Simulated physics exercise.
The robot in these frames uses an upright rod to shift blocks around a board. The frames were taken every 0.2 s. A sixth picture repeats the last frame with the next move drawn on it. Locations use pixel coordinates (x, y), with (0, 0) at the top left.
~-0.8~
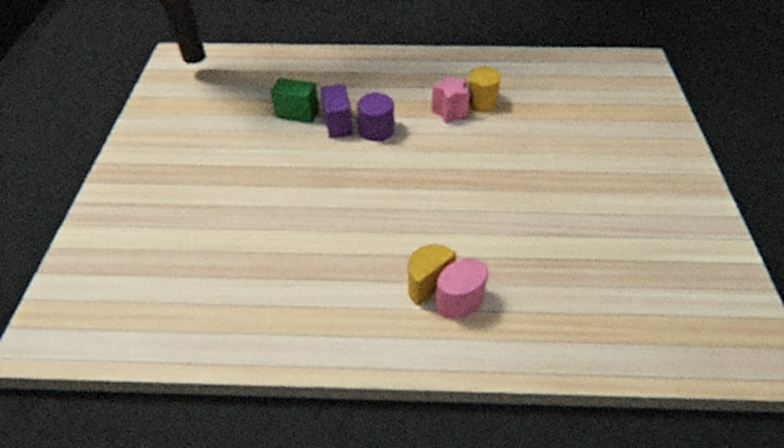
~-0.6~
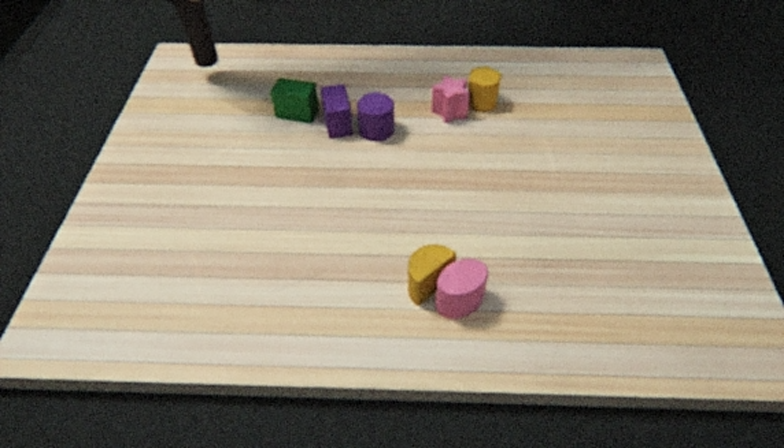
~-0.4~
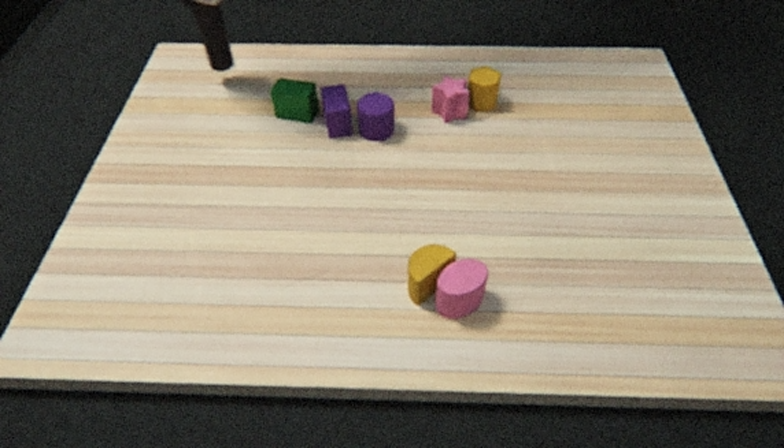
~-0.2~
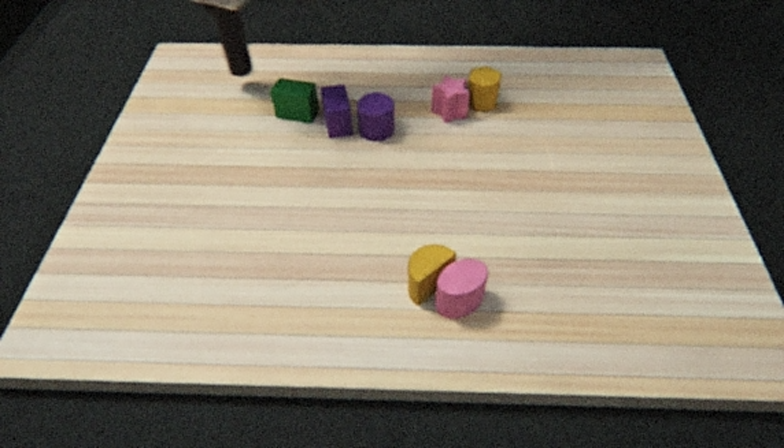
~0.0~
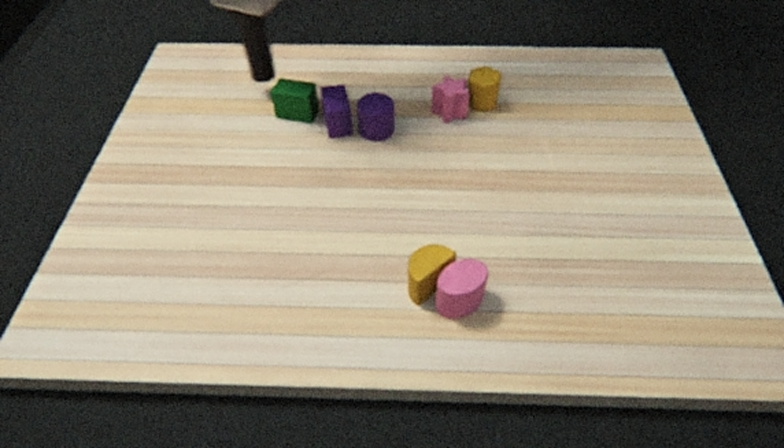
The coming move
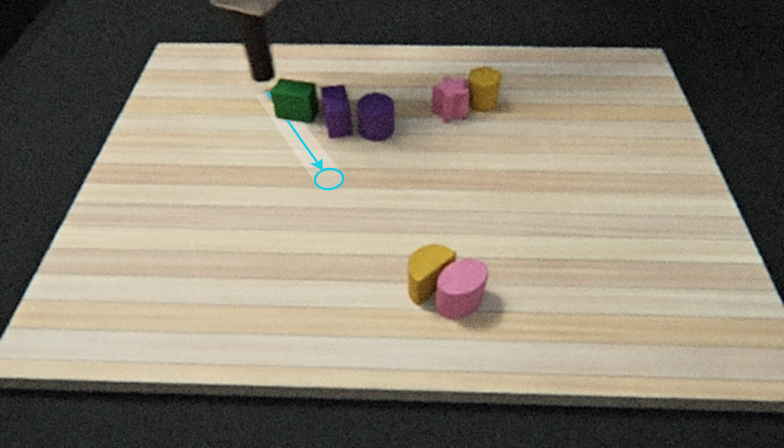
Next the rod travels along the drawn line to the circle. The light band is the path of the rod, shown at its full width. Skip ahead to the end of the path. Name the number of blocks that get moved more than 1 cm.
Three or more will move.
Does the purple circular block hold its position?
My answer is no.
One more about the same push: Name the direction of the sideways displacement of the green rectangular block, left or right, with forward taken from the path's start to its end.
It gets pushed left.
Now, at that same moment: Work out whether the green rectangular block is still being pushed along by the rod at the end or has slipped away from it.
My prediction: No longer in front.
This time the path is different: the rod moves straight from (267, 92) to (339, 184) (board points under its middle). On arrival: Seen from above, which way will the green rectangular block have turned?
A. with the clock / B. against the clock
I'll go with B - against the clock.
The drawn path runs from (267, 92) to (329, 179).
On the path given first. One third of the way, rod at (283, 102); green rectangular block at (313, 100), turned 25° anticlockwise; purple rectangular block at (347, 100); purple circular block at (380, 103).
Two thirds of the way, rod at (304, 132); green rectangular block at (338, 119), turned 70° anticlockwise; purple rectangular block at (368, 104), turned 25° anticlockwise; purple circular block at (402, 99).
At the end, rod at (327, 163); green rectangular block at (344, 125), turned 115° anticlockwise; purple rectangular block at (368, 104), turned 20° anticlockwise; purple circular block at (402, 99).
